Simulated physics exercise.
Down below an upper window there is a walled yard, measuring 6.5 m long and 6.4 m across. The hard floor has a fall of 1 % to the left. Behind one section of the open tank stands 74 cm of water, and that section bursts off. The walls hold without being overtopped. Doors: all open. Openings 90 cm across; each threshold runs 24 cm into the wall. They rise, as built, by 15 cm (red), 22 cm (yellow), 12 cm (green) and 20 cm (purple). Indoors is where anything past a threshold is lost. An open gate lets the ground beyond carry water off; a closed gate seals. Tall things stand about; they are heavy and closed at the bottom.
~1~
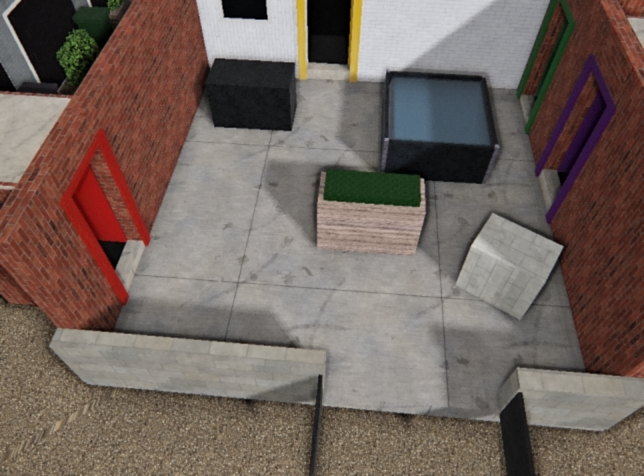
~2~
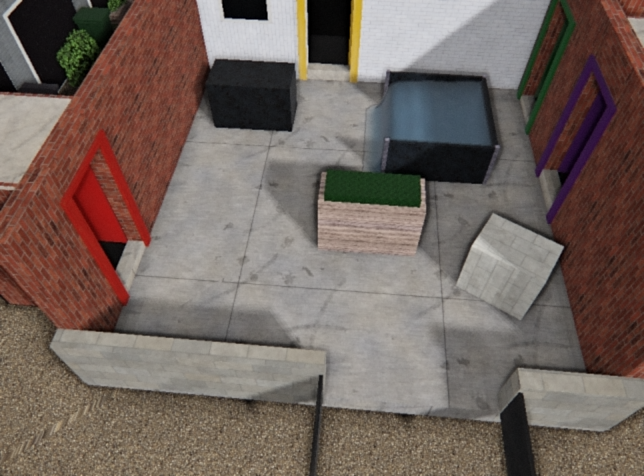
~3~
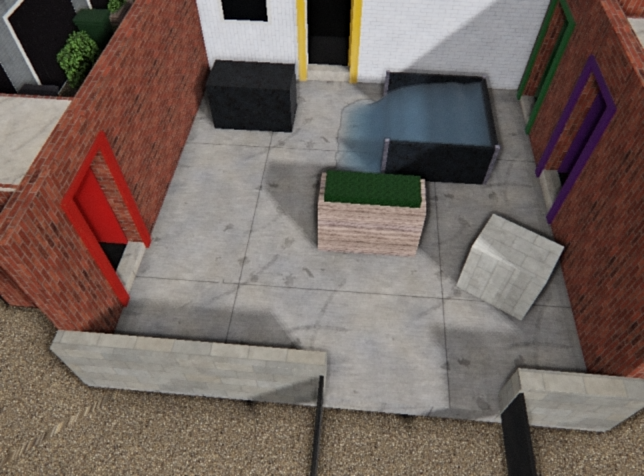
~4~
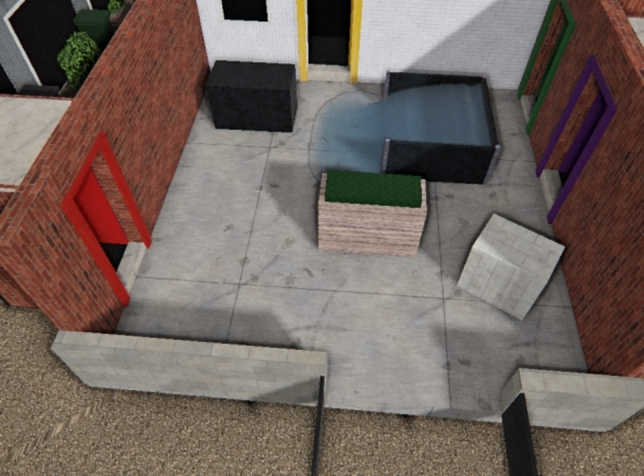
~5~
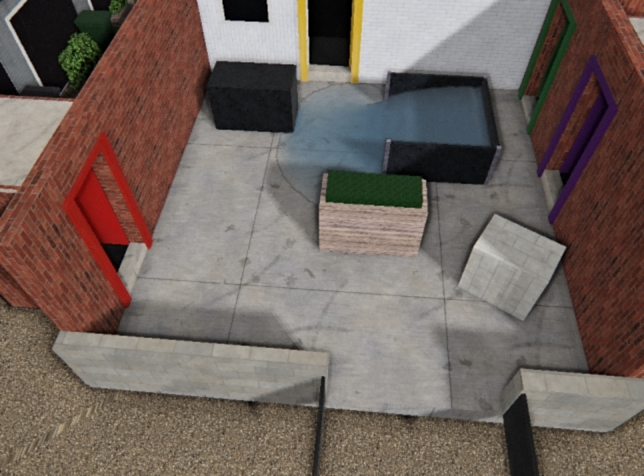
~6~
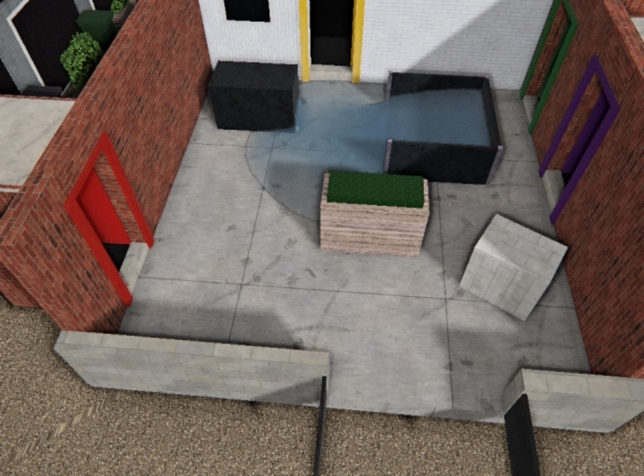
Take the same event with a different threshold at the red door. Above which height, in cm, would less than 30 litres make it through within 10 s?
Above roughly 10 cm.
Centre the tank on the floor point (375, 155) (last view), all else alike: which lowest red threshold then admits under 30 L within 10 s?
At least some 10.0 centimetres tall.
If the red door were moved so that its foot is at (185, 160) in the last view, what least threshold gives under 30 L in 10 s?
Around 26 cm would do it.
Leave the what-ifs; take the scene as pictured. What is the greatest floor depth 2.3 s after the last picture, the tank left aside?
Max depth: Near 41 cm.
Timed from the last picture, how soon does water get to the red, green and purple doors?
Arrives: Red 1.3 s / green 3.4 s / purple 6.5 s.
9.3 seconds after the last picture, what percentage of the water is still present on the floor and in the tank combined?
About 94 %.
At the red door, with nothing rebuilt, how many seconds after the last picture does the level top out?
I'd guess close to 1.8 seconds.
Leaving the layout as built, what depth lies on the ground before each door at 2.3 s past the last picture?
Centimetres: Red = 16, yellow = 18, green = 0, purple = 0.
Then, 0.7 s after the last picture water covers 35 % of the floor, deepest (45 cm) near (308, 125); it has not reached the red door.
Then, 2.3 s after the last picture water covers 50 % of the floor, deepest (41 cm) near (108, 361); 16 cm at the red door, 0 litres in over its 15 cm threshold.
Then, 9.3 s after the last picture water covers 100 % of the floor, deepest (10 cm) near (108, 361); 10 cm at the red door, 2 litres in over its 15 cm threshold.
At the red door as built, the water peaked near 16 cm, 1.7 s after the last picture.
With a threshold of 9 cm, 48 litres would have come in within the 10 s; with 12 cm, 13 litres. So under 30 litres takes about 10 cm.
